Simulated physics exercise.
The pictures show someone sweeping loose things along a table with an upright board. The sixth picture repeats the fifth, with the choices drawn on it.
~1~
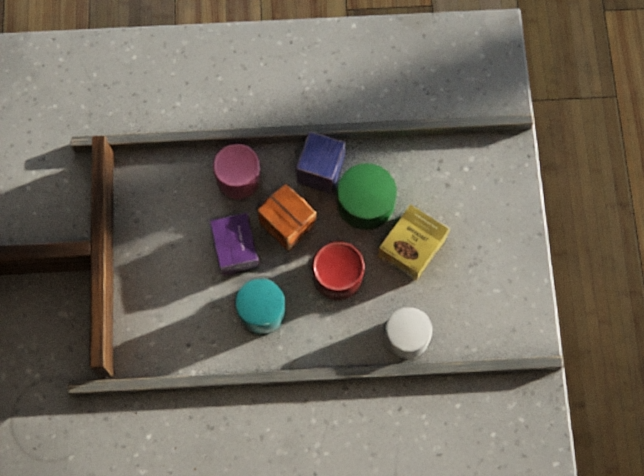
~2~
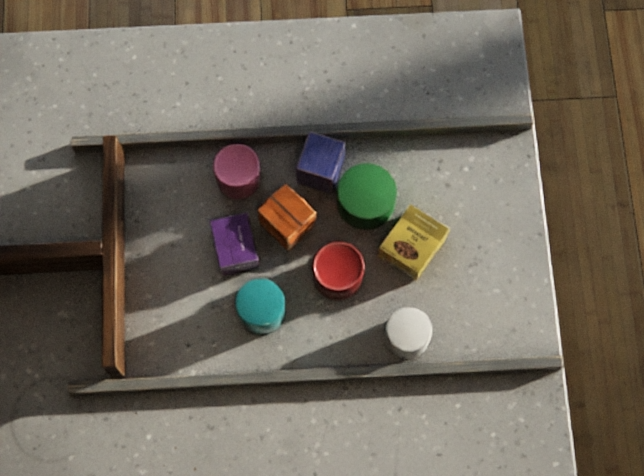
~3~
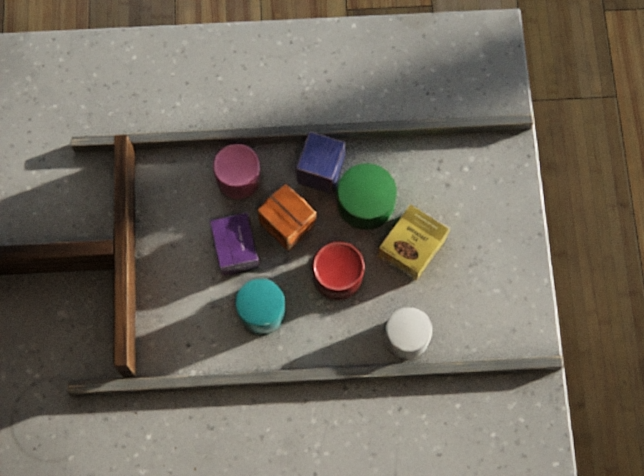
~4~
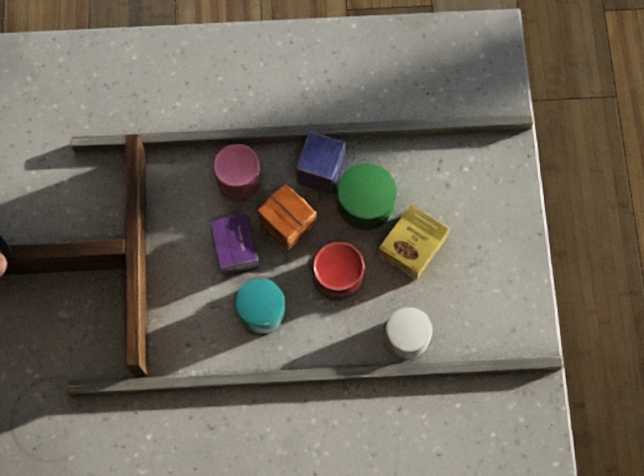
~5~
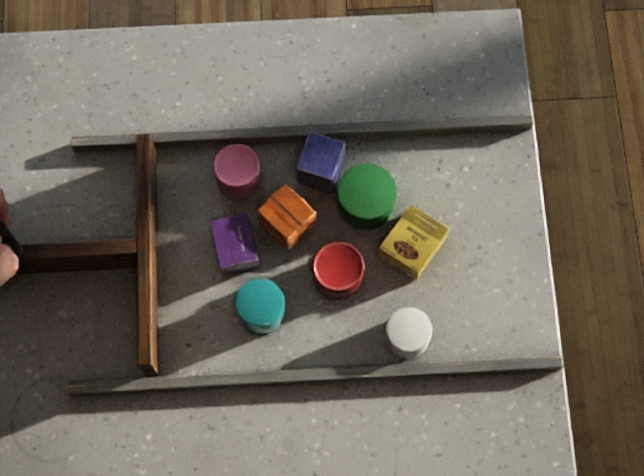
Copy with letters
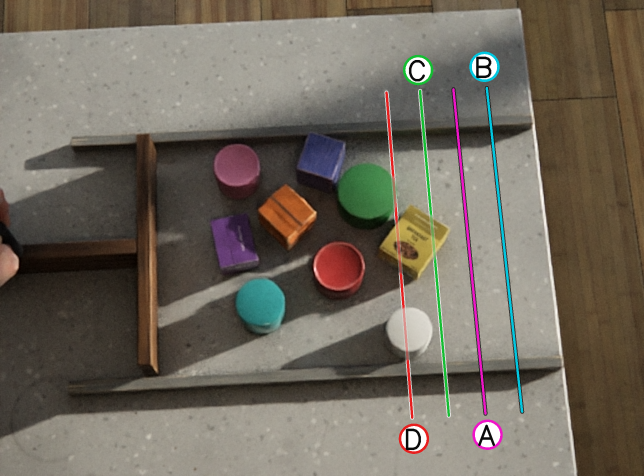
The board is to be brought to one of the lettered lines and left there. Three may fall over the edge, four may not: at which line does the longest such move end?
The farthest such stop is A.
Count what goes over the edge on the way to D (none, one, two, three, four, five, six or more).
The count is none.
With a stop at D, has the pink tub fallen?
No.
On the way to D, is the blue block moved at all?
By then, yes.
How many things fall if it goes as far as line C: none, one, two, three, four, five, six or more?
The count is none.
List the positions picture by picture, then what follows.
In the first frame, pink tub (237, 172); blue block (321, 163); red tub (338, 271).
In the second frame, board (109, 247); orange box (287, 218).
In the third frame, board (121, 246); yellow packet (413, 243).
In the fourth frame, board (132, 246); green tin (367, 197).
In the fifth frame, board (144, 245); pink tub (237, 172); blue block (321, 163); red tub (338, 271).
On the marked copy, A at (469, 244); B at (504, 242); C at (434, 246); D at (399, 248).
Following A. Soon after the start, board (261, 239); green tin (377, 197); blue block (331, 162).
Later, board (380, 233); yellow packet (490, 235); green tin (479, 174).
In the end, board (468, 229); yellow packet over the edge; green tin (535, 151); one fallen.
As for the rest, B drops four; C is within the limit but short; D is within the limit but short.
